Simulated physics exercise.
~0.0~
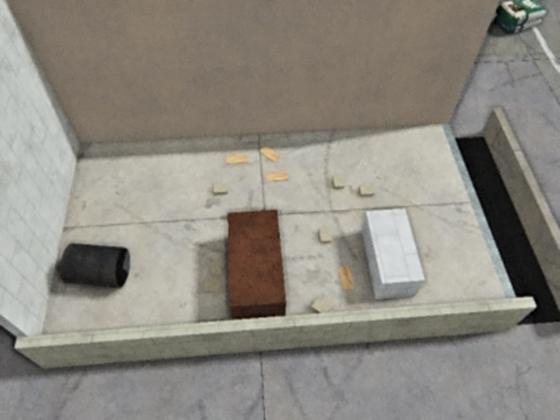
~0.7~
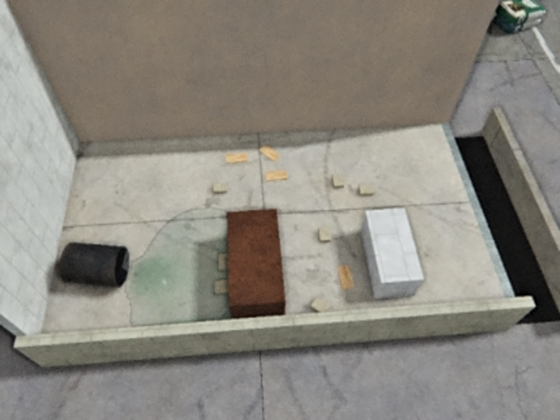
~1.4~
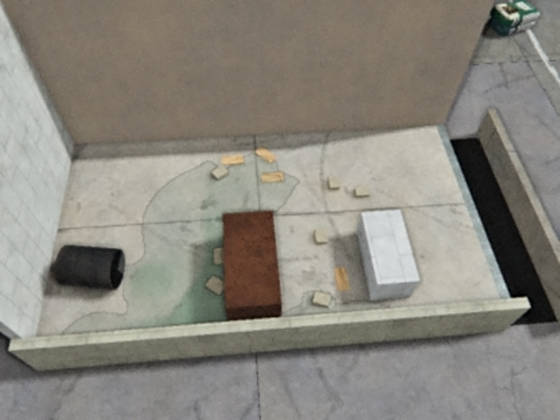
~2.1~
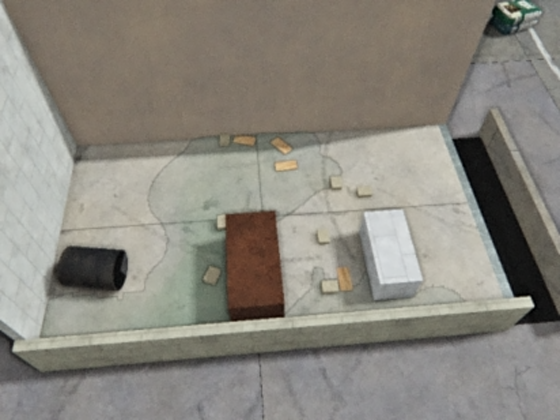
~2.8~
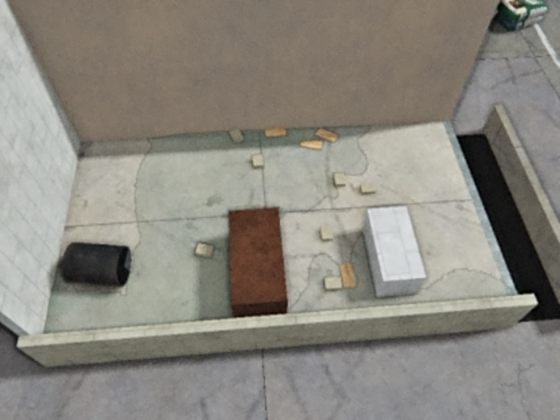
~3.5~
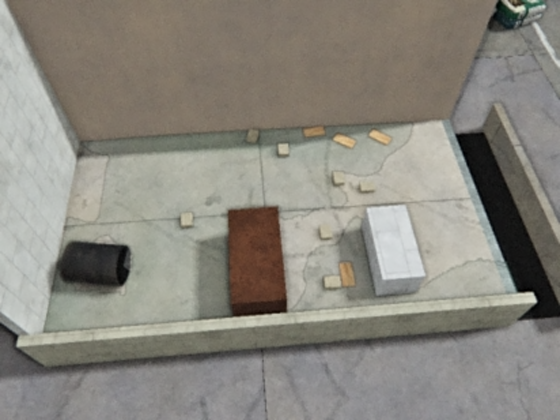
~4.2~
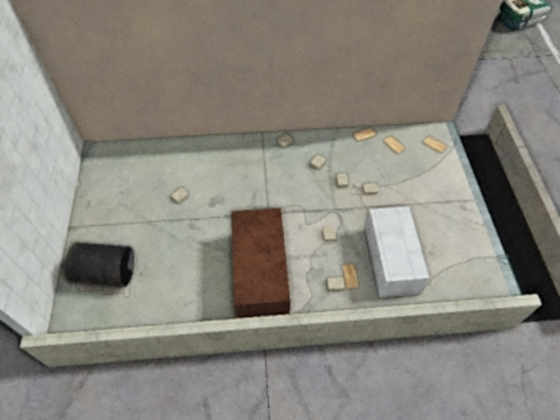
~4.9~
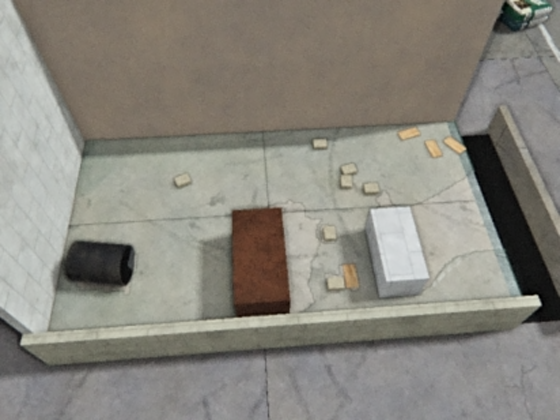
In a walled packing shed seen from above, a dark drum lies on its side at the left, with a brown block, a pale block and small floats and orange boards scattered about the floor. Greenish liquid spreads from the drum's mouth, reaching the brown block and then running up toward the back wall. It lifts several loose pieces and carries them rightward along that wall, while one float drifts up the left side. The liquid creeps on across most of the floor. Finally, the boards rest near the back right corner, with several floats left near the pale block.
